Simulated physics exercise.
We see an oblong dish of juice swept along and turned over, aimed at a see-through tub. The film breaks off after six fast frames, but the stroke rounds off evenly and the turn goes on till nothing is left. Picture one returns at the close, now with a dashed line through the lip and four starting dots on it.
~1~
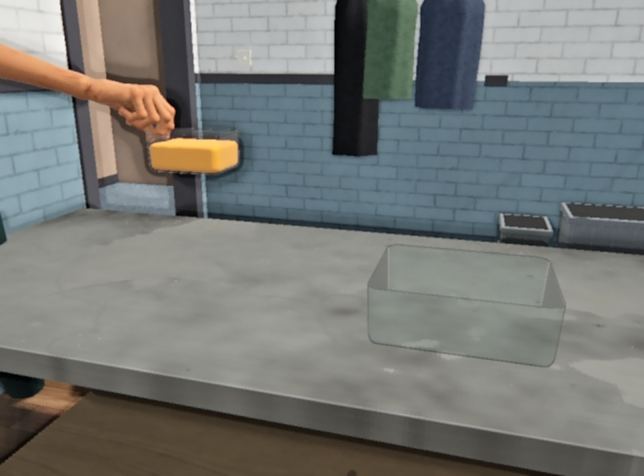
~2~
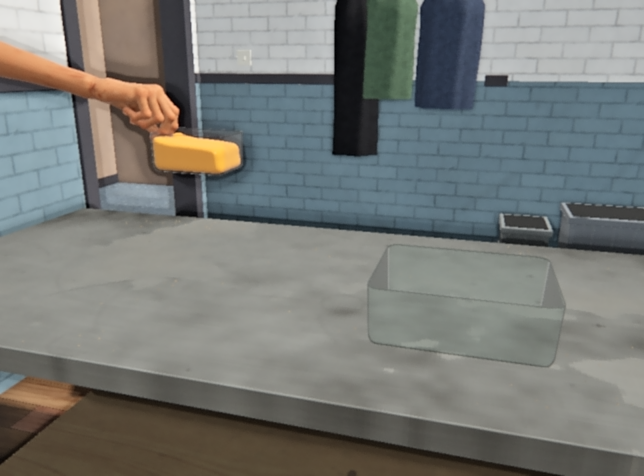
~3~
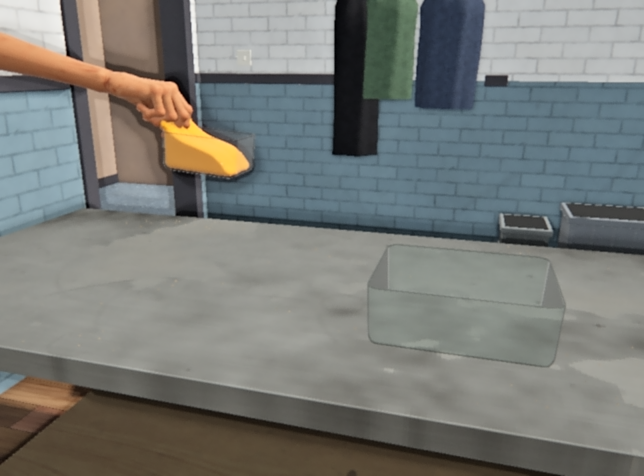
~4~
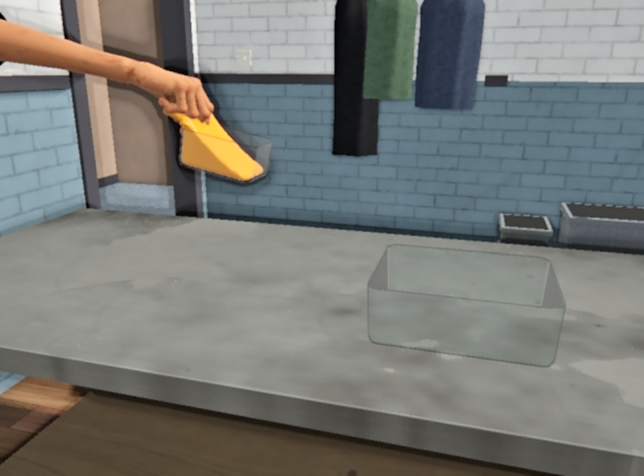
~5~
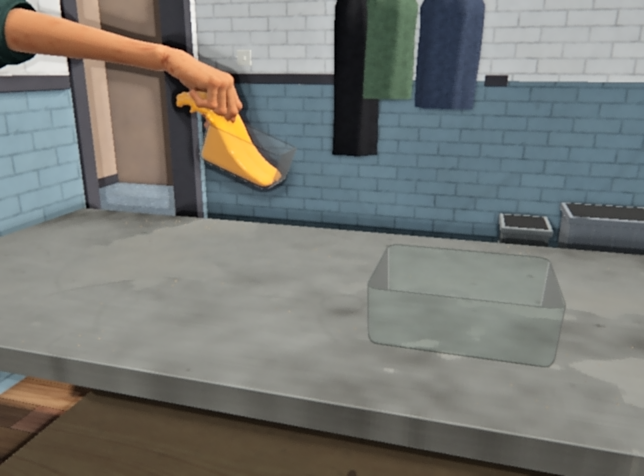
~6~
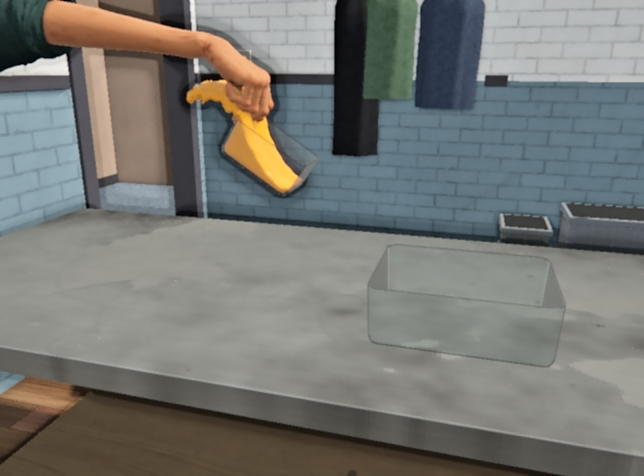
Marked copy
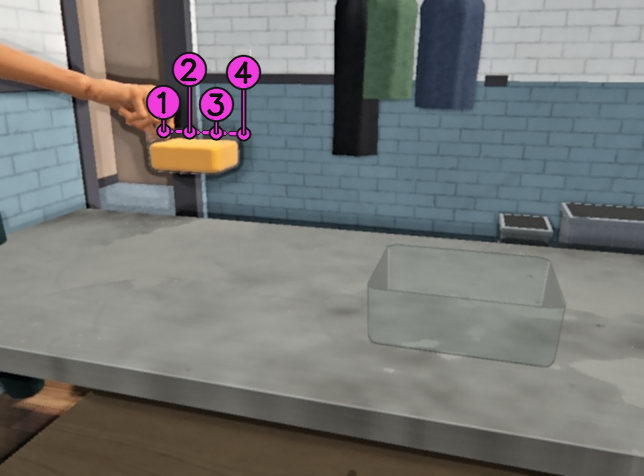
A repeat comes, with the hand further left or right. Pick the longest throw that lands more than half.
2 will do.
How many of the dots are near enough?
Three of the four.
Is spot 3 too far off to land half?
No, that is safe.
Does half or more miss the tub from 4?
No, that is safe.
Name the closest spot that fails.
1 it is.
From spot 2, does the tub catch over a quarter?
Yes, clearly.
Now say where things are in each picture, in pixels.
Upright, lip at (227, 133); tub from (368, 340) to (554, 365); nothing has left yet, in the first frame.
Upright, lip at (232, 134); nothing has left yet, in the second frame.
Tipped about 5°, lip at (245, 137); juice is over the rim, down to (184, 129), in the third frame.
Tipped about 12°, lip at (264, 143); juice is over the rim, down to (207, 127), in the fourth frame.
Tipped about 21°, lip at (288, 151); juice is over the rim, down to (232, 125), in the fifth frame.
Tipped about 33°, lip at (311, 161); juice is over the rim, down to (256, 120), in the sixth frame.
In magenta, 1 at (163, 130); 2 at (189, 131); 3 at (216, 132); 4 at (243, 134).
Choosing 1, about 35 % lands in the tub, 59 % falls short and 6 % goes beside or beyond.
Choosing 2, about 63 % lands in the tub, 29 % falls short and 8 % goes beside or beyond.
Choosing 3, about 72 % lands in the tub, 21 % falls short and 6 % goes beside or beyond.
Choosing 4, about 66 % lands in the tub, 19 % falls short and 16 % goes beside or beyond.
